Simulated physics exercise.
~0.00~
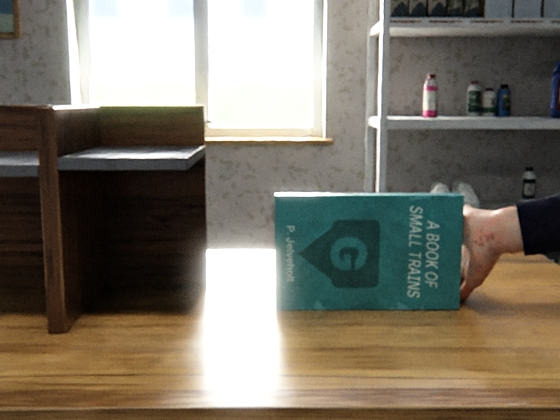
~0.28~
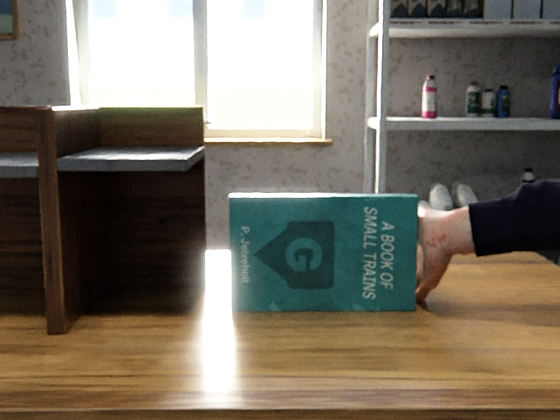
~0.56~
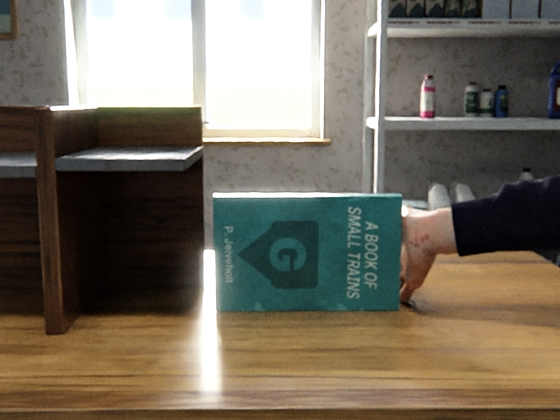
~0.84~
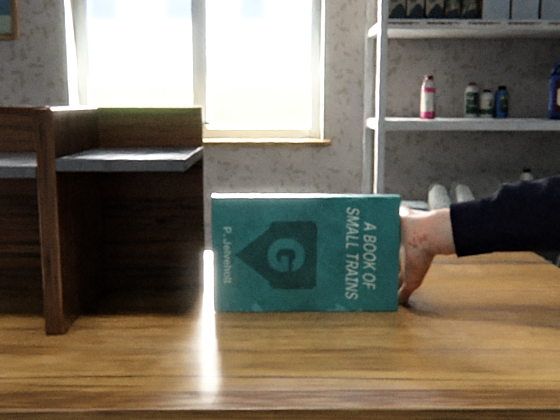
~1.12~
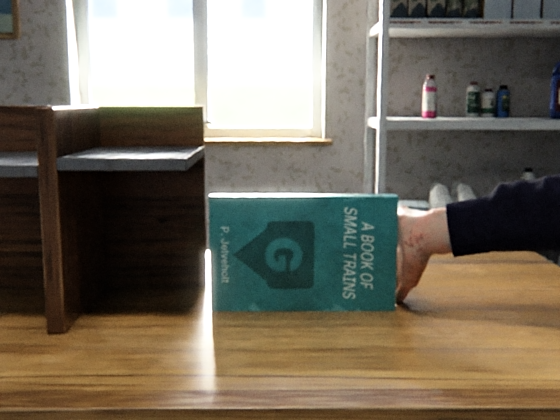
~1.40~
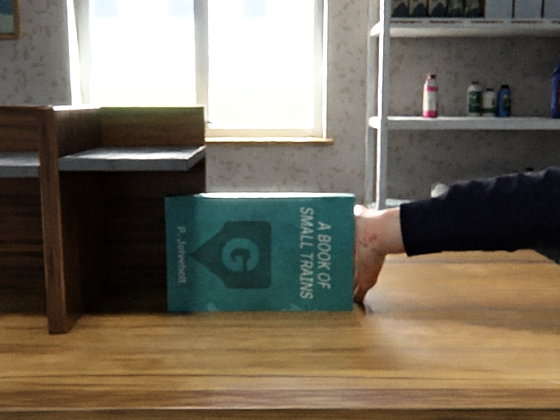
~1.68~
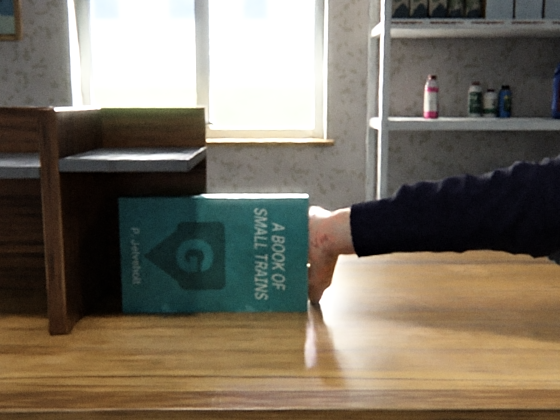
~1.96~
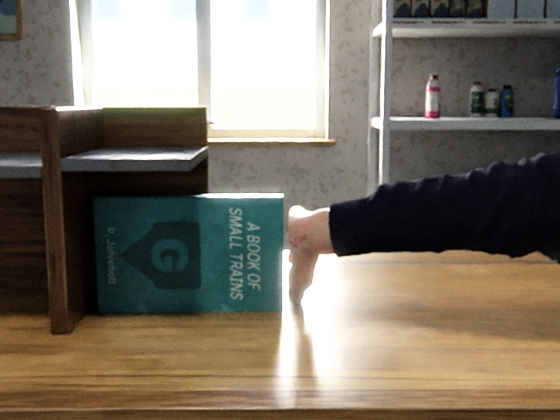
Turquoise book on its side being pushed left across a wooden table by a hand, pausing briefly, then sliding into a dark wooden shelf.
